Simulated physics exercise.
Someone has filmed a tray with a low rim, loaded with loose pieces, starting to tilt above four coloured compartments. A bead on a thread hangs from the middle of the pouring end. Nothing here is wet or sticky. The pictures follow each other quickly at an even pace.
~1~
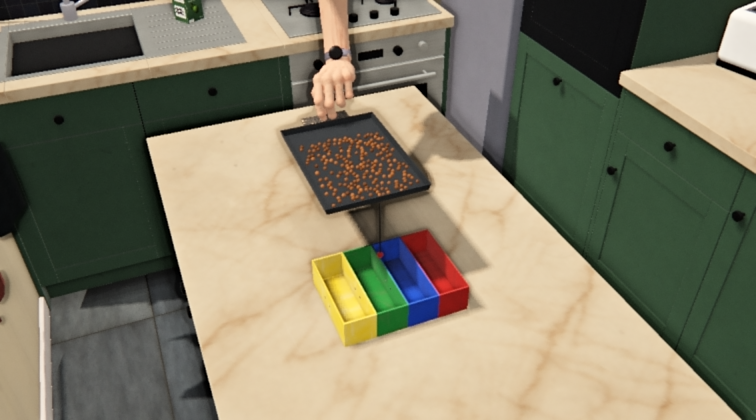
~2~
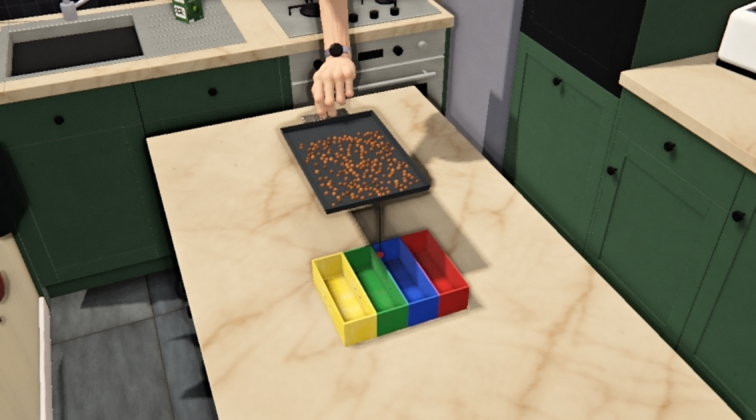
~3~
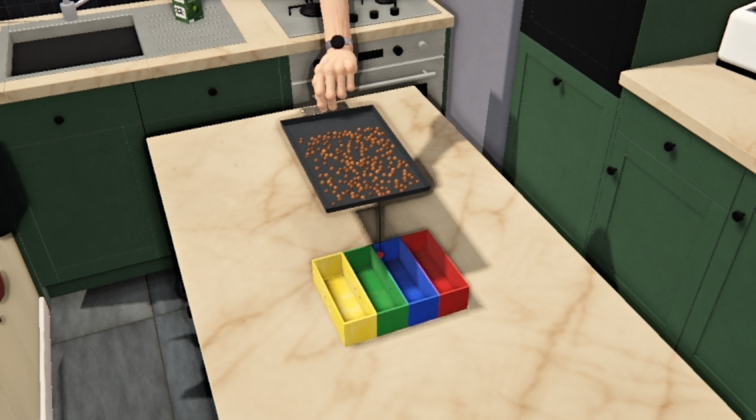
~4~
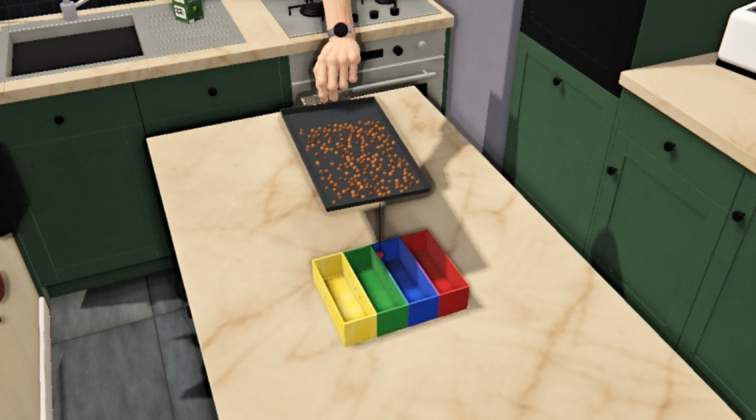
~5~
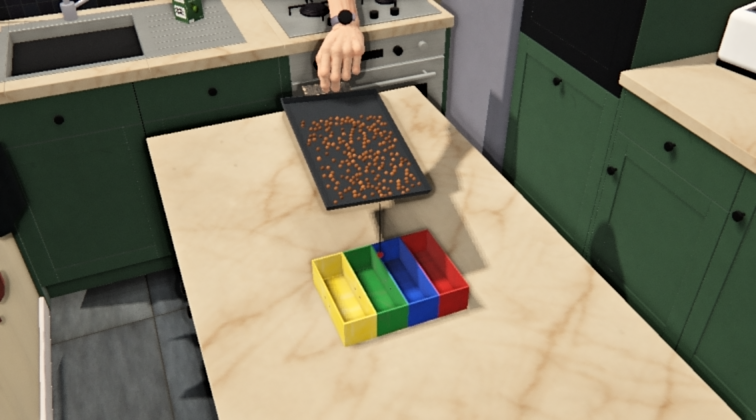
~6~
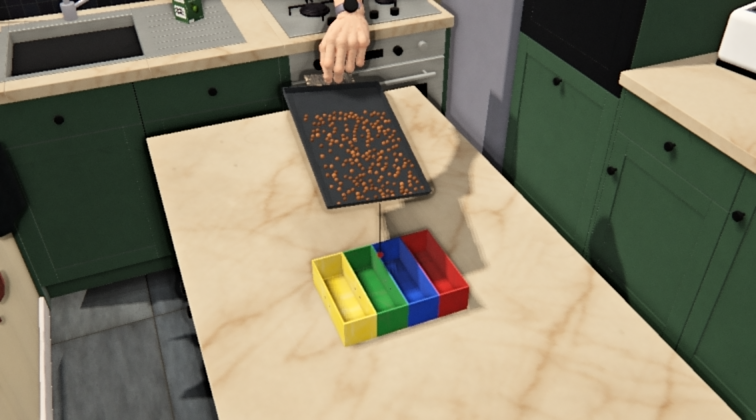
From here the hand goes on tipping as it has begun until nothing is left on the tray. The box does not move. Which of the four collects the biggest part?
It favours the red compartment.
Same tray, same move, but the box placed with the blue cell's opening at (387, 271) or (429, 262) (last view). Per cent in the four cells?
In turn 60 and 100 in a hundred.
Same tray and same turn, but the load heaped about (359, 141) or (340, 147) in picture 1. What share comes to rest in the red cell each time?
Roughly 80 per cent, and 80 per cent.
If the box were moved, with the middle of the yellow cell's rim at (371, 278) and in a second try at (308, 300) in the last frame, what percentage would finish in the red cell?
First some 0, then 10 per cent.
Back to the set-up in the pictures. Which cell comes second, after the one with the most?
Next in line is that blue cell.
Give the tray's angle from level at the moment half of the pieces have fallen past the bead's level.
Around 100° of tilt.
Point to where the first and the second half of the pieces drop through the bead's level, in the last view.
Early half (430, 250), late half (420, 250).
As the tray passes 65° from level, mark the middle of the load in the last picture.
Near (410, 193).
Shortly afterwards, tray tipped steeply; the bulk on the tray; a little in the red cell; only a few in the blue cell; a little falling or outside the box.
Next, tray tipped past a quarter turn; a little on the tray; near two thirds in the red cell; near a quarter in the blue cell; near a quarter falling or outside the box.
Some moments later, tray tipped past a quarter turn; the bulk in the red cell; near a quarter in the blue cell; only a few falling or outside the box.
In the end, tray tipped past a quarter turn; the bulk in the red cell; near a quarter in the blue cell; none at all in the yellow cell; none at all in the green cell; only a few outside the box.
